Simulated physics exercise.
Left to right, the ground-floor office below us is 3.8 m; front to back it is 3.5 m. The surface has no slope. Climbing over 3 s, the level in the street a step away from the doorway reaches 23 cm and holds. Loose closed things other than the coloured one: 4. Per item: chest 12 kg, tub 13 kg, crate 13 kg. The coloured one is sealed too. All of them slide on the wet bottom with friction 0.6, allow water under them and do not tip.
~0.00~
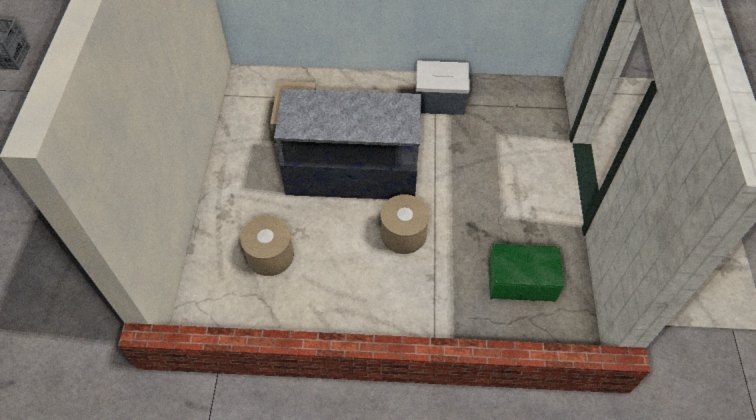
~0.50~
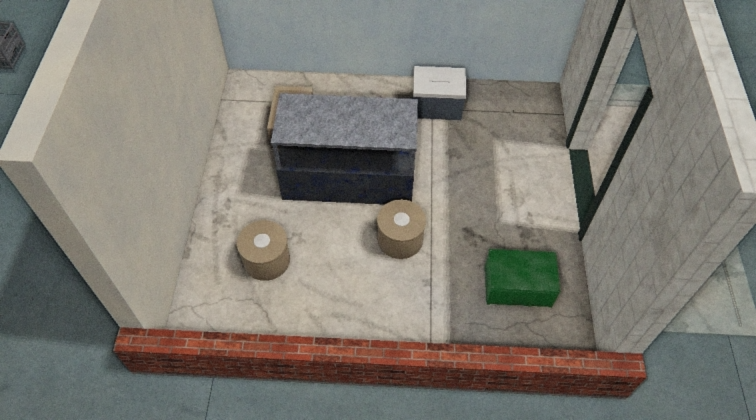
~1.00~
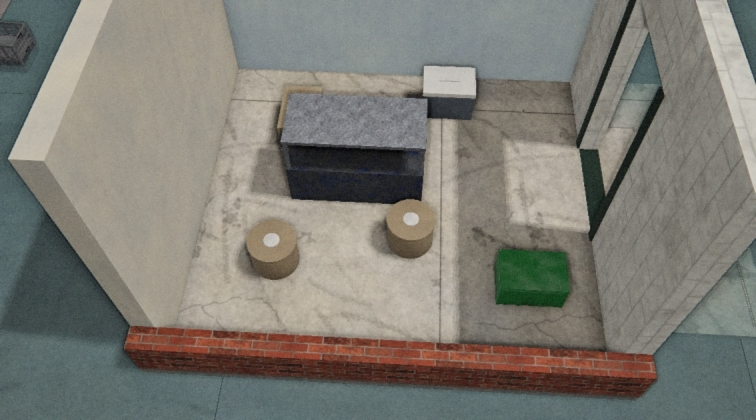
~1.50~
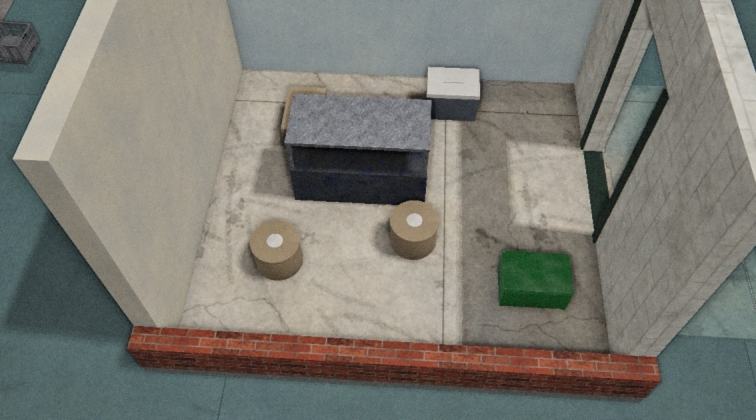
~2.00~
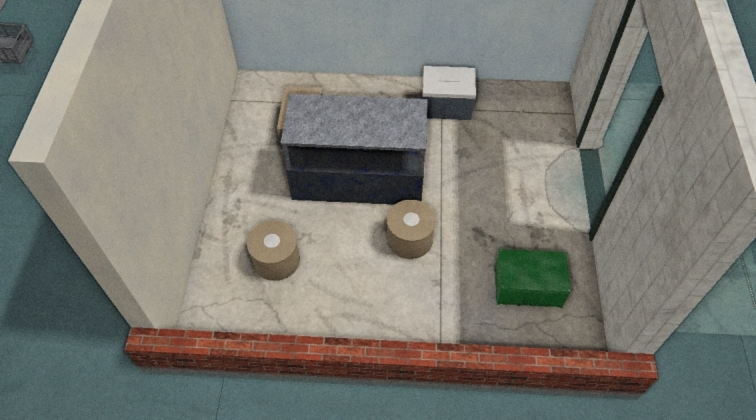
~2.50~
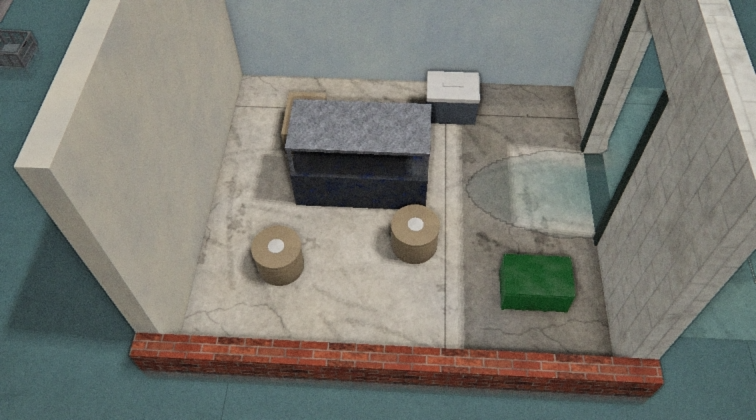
Water rose over the pavement around a roofless ground-floor office, then slid in through the doorway on the right and spread across the floor, while the green crate and other furniture stayed put.
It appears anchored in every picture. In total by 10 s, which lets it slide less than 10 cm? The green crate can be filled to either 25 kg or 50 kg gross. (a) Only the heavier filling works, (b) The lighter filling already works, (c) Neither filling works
The answer is b.
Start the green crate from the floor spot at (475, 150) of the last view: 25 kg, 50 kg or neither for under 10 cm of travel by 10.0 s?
So heavier weight required.
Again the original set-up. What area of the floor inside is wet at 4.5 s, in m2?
I'd estimate close to 8.0 m2.
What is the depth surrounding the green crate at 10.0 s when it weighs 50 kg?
6 cm, roughly.
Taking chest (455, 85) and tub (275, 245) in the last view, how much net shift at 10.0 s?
One is off by 250 cm, the other by 80 cm, in the order asked.
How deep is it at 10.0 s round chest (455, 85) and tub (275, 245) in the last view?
Some 15 cm at the first, some 16 cm at the second.
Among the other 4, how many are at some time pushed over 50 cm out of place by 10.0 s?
4.
After 3.5 s the green crate would be 0 cm from its start with 25 kg and 0 cm from its start with 50 kg; 1 cm of water round it then.
After 4.5 s the green crate would be 0 cm from its start with 25 kg and 0 cm from its start with 50 kg; 2 cm of water round it then.
After 7.0 s the green crate would be 0 cm from its start with 25 kg and 0 cm from its start with 50 kg; 4 cm of water round it then.
After 10.0 s the green crate would be 0 cm from its start with 25 kg and 0 cm from its start with 50 kg; 6 cm of water round it then.
